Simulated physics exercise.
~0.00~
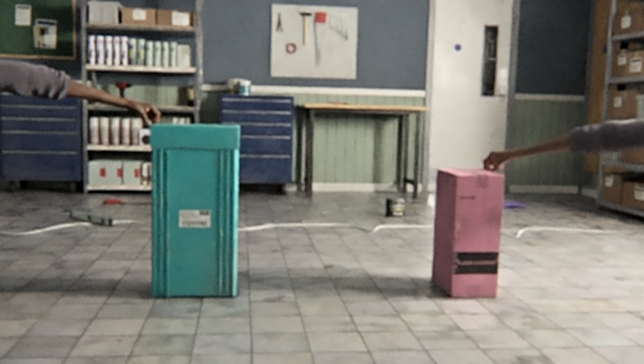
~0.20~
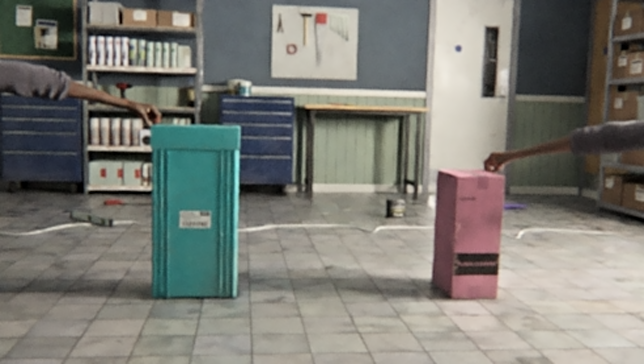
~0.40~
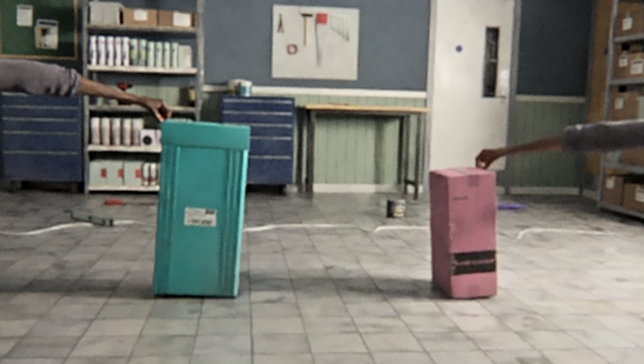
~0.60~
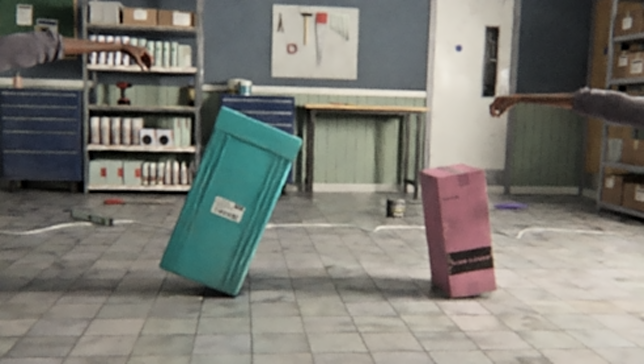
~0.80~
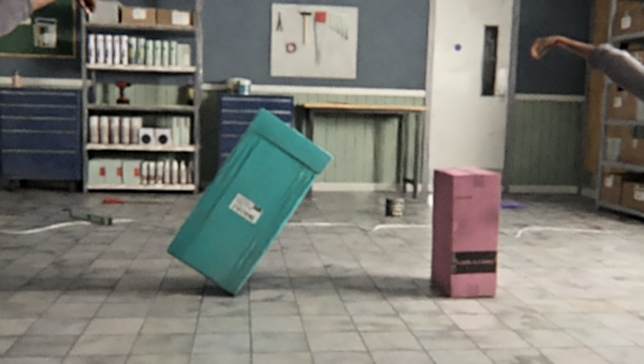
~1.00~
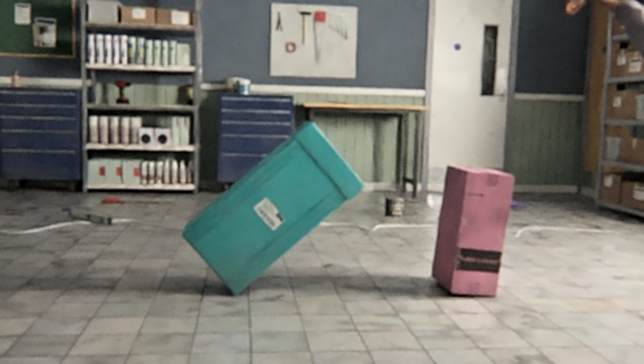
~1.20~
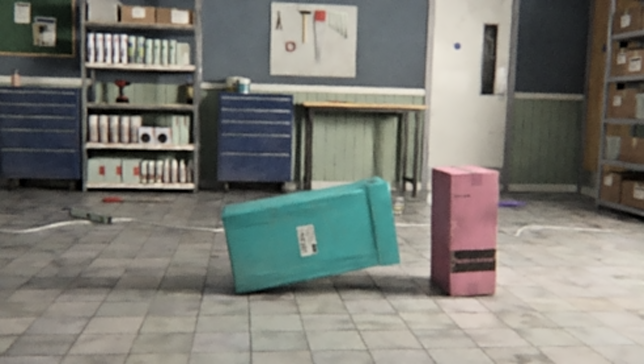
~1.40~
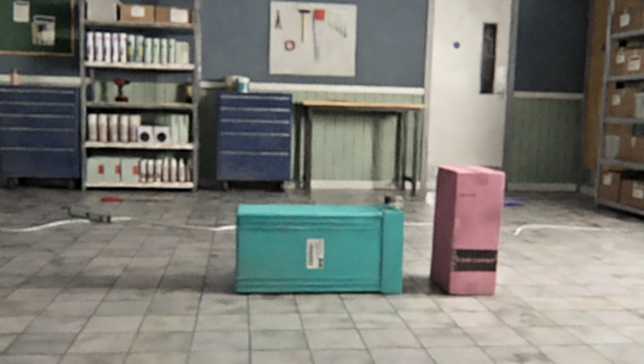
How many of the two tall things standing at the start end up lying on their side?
One of them does. The turquoise tote ends on its side, while the pink box is still standing.
